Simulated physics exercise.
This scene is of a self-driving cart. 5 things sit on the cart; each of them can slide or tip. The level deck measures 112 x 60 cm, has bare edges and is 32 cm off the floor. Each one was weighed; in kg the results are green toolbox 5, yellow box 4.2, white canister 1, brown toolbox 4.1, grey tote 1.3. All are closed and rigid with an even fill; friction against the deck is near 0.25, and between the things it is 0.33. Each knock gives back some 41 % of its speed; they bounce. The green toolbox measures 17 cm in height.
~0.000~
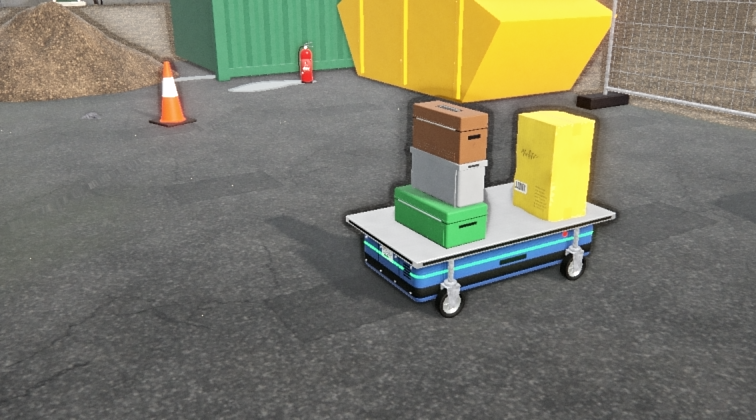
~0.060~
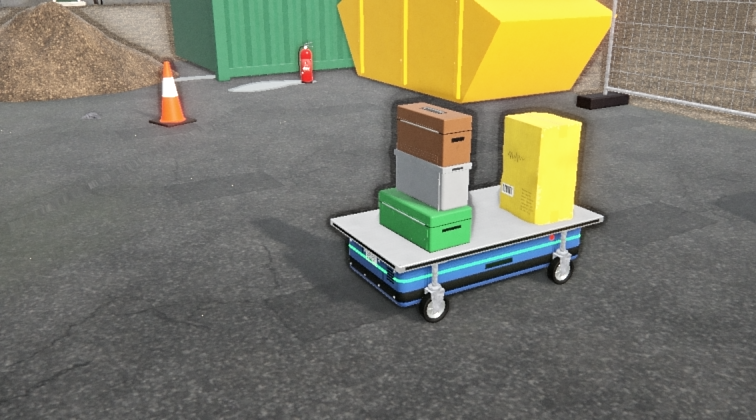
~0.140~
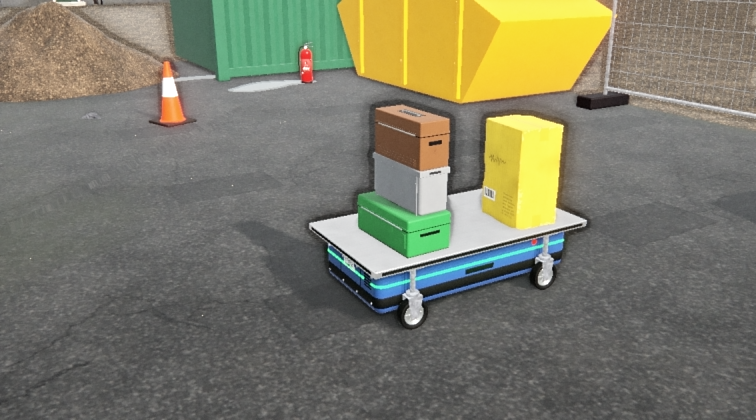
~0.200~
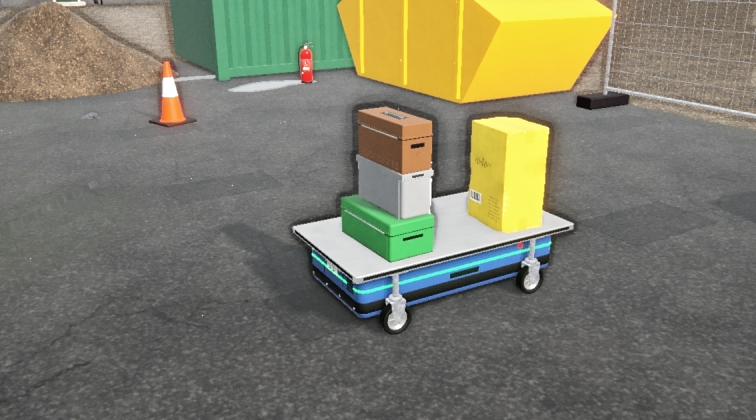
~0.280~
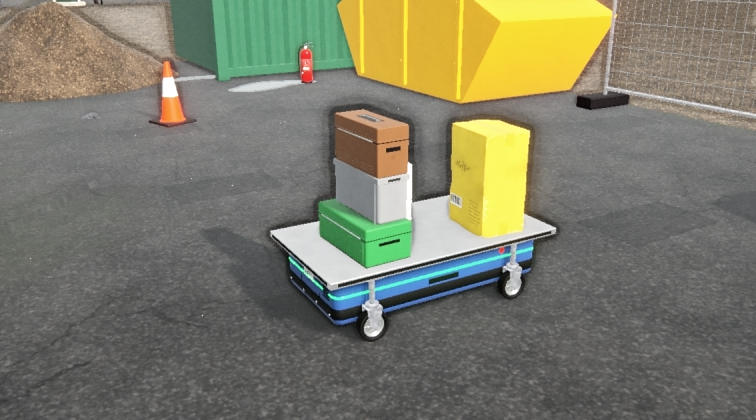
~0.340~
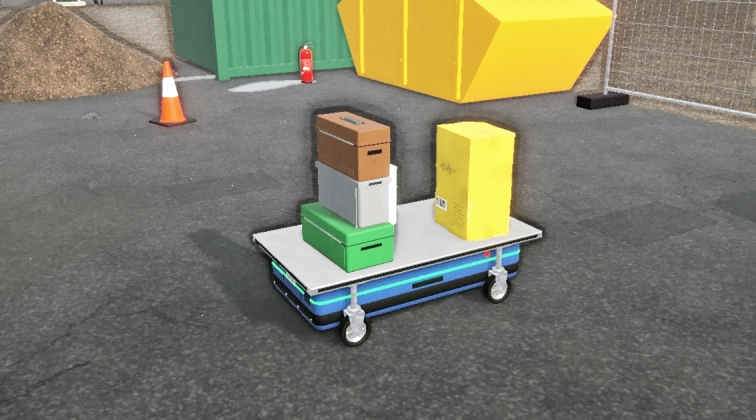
At the start, a low cart stands on tarmac before a yellow skip, carrying a brown, grey and green stack beside a tall yellow box. The cart rolls steadily left and slightly nearer, its load staying upright in place, while a white item gradually shows behind the grey tote.
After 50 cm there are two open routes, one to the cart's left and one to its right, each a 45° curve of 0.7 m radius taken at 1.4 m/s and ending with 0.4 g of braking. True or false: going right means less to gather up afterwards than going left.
True.
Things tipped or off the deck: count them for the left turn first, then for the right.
Heading left gives 4 while heading right gives 3.
Turning left. At 0.74 s, 104 cm covered, turned 32°; green toolbox slid 28 cm near (239, 278); brown toolbox slid 31 cm; grey tote slid 29 cm.
After 1.14 s, 154 cm covered, turned 45°; green toolbox, white canister, brown toolbox and grey tote now off the deck; yellow box slid 2 cm near (357, 252).
After 1.54 s, 160 cm covered, turned 45°, stopped; yellow box slid 15 cm near (339, 275).
By the end (1.9 s), off the deck, green toolbox, white canister, brown toolbox and grey tote; not toppled but over 10 cm from the start, yellow box. Seen from the same camera at the end, yellow box near (339, 275).
Turning right instead, green toolbox, brown toolbox and grey tote tipped over or off the deck, 3 of 5 in all.
